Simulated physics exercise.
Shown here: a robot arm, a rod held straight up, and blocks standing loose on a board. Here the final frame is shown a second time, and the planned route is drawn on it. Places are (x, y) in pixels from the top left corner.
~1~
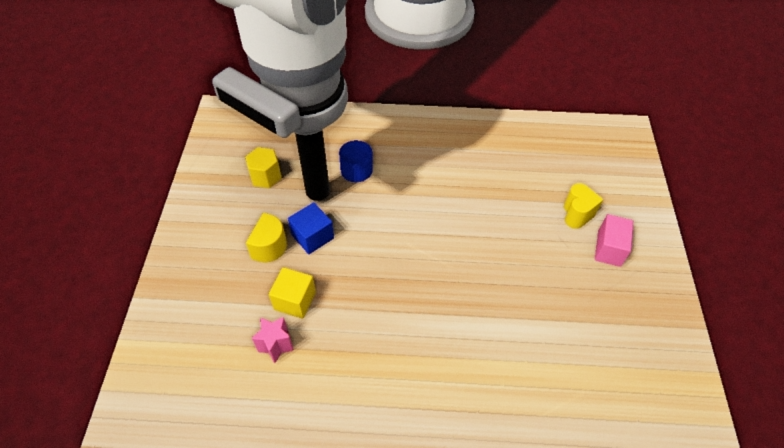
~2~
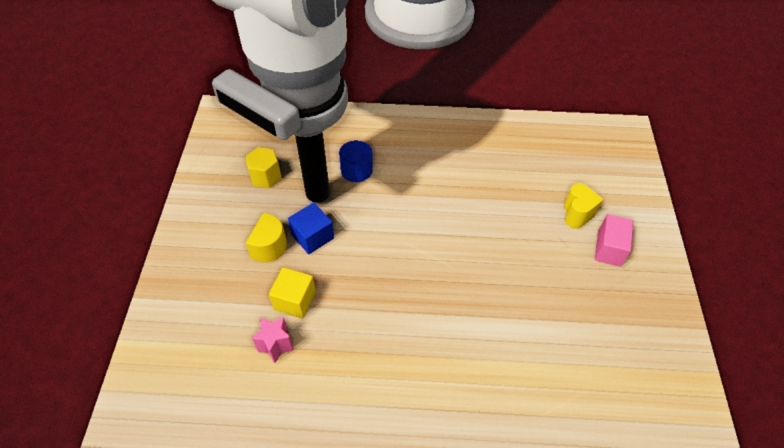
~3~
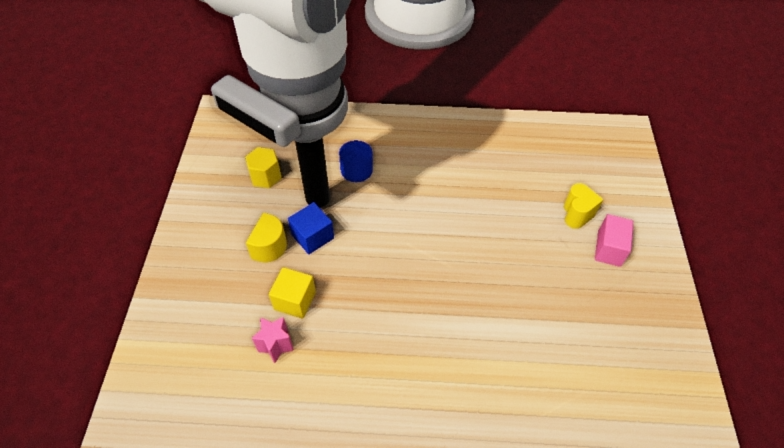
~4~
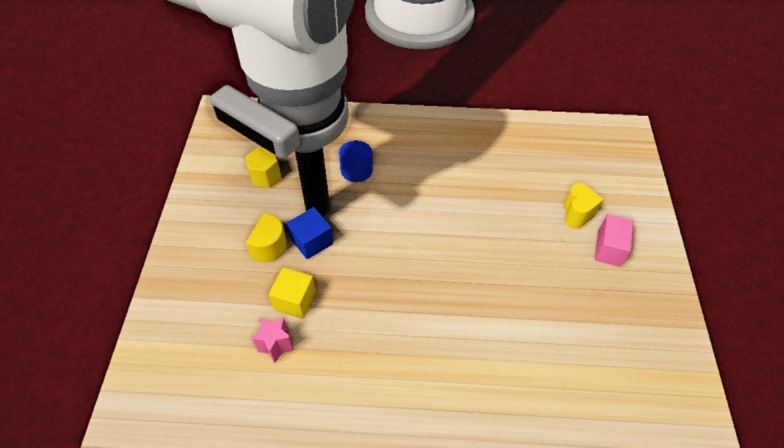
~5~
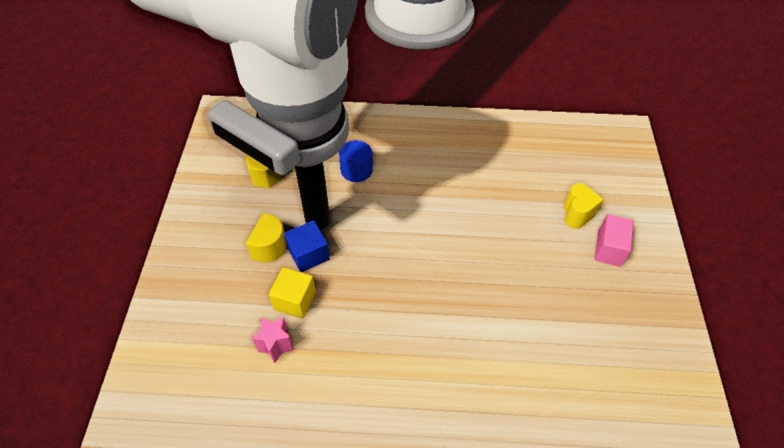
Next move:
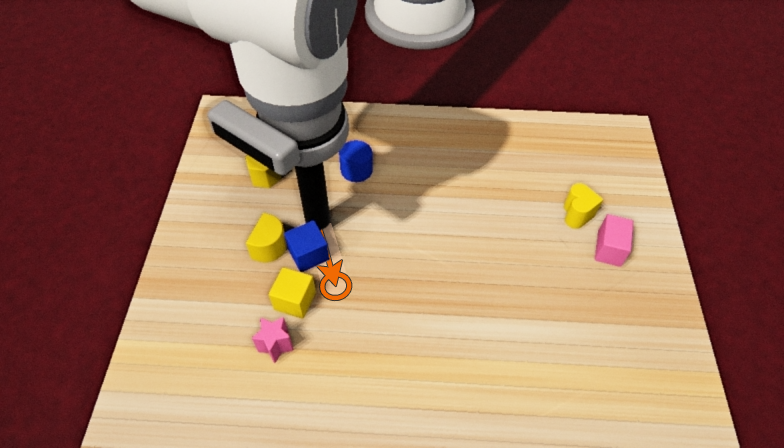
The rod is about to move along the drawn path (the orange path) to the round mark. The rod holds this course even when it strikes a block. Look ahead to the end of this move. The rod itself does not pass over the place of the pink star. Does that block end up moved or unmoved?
That block is not shifted.
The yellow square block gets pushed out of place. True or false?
That statement is accurate.
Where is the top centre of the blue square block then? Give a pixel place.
By then it is at (302, 279).
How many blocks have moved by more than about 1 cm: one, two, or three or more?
The answer is two blocks, counting only moves over 1 cm.
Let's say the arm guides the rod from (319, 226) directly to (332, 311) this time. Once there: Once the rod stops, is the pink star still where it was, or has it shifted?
It moves.
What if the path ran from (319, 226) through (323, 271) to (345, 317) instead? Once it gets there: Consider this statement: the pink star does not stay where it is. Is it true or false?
The statement is true.
The drawn path runs in a line from (319, 226) to (336, 286).
The first path, step by step. Halfway along, rod (326, 250); yellow square block (288, 288); blue square block (300, 258), turned 50° clockwise.
At the end, rod (335, 281); pink star not moved; yellow square block (273, 300), turned 40° clockwise; blue square block (302, 279), turned 90° clockwise.
